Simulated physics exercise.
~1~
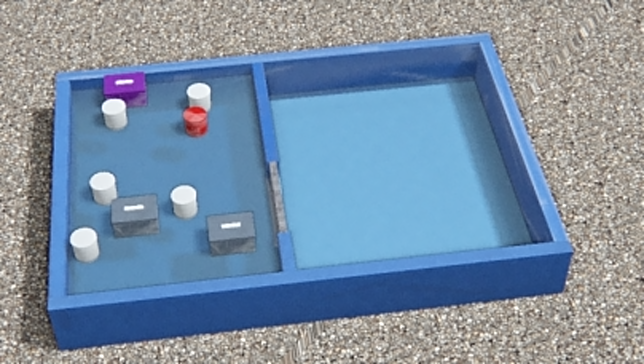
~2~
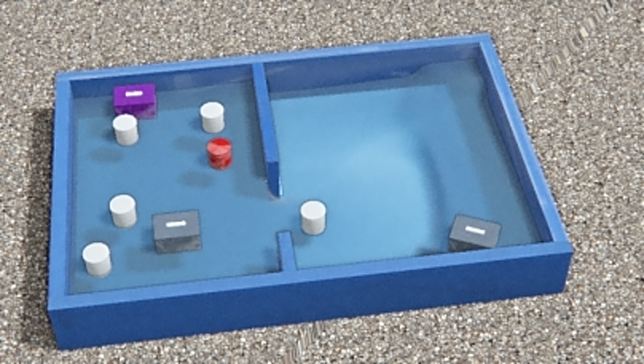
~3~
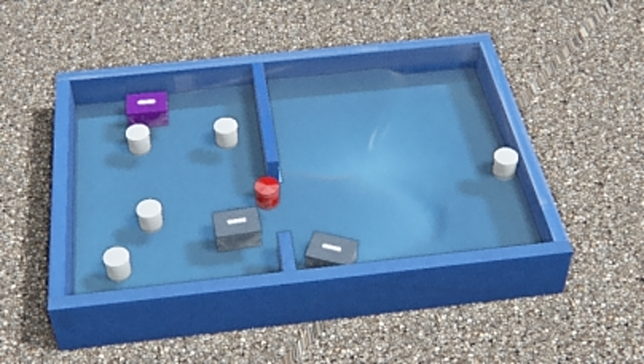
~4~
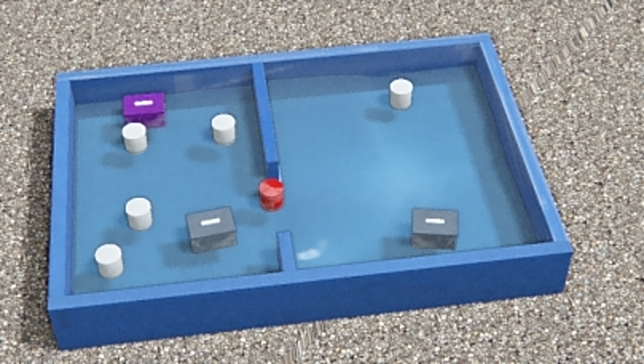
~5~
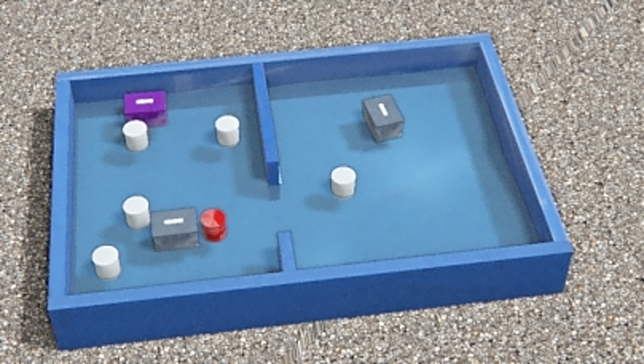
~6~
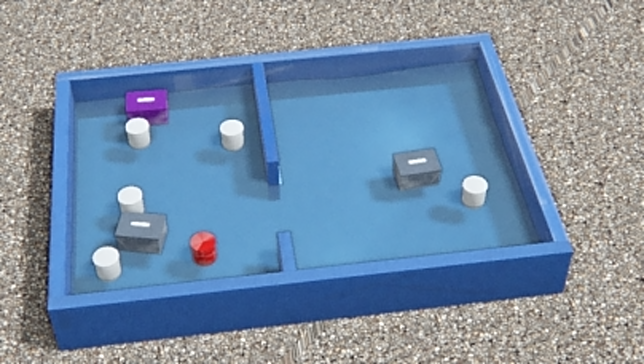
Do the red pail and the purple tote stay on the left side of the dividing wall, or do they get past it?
Both stay on the left side. The red pail drifts up to the gap but moves back from it, while the purple tote shifts only a little and stays near the upper left corner.
White pail and grey tote floating through a gap into the basin's right side, the red pail nearing it then drifting back.
